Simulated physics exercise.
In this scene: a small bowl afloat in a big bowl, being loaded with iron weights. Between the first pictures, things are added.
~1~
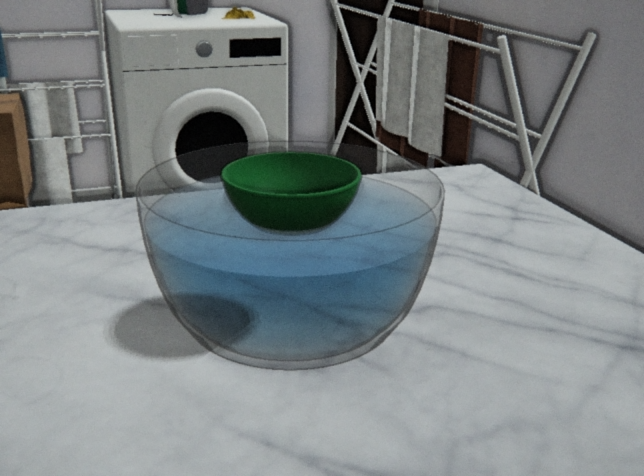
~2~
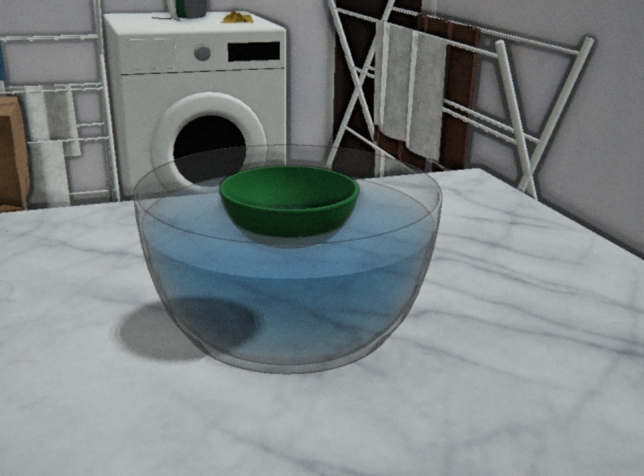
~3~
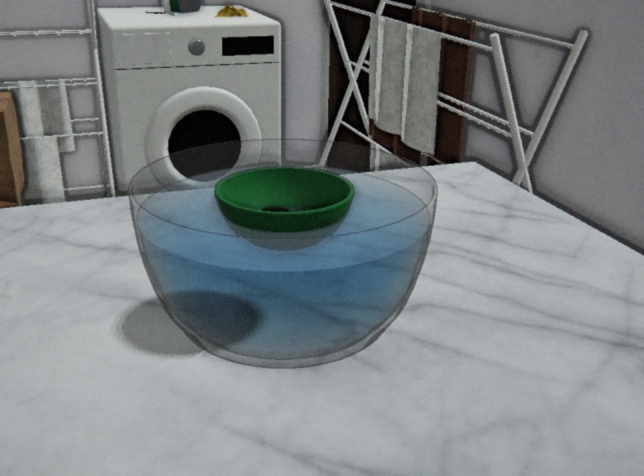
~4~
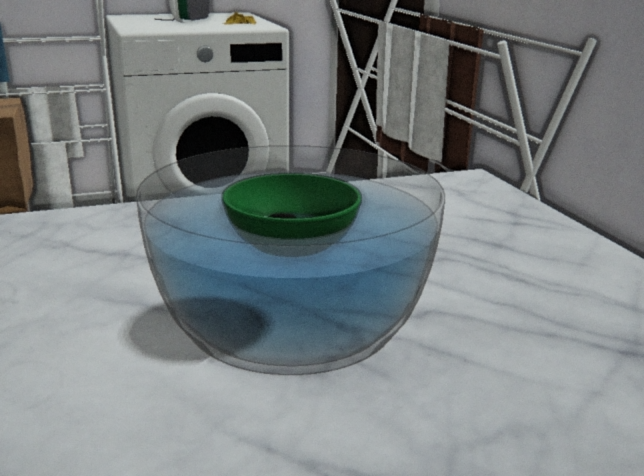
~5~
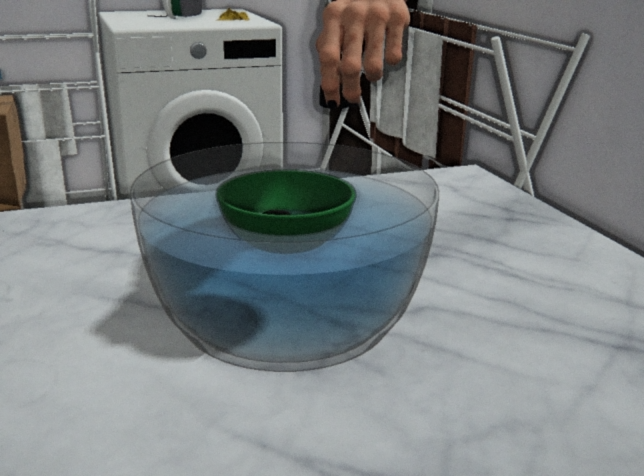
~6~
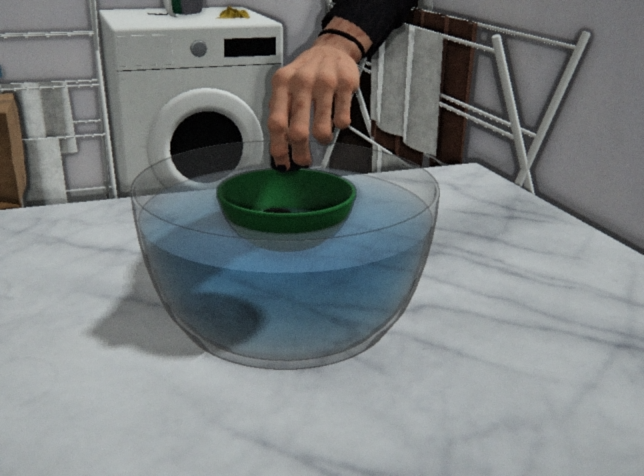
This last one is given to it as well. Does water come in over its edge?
It will not go down this time.
Soon after, the iron weight is in and the small bowl dips.
Later, it steadies; about a third of its side above the surface.
In the end, the small bowl floats; about a third of its side above the surface.
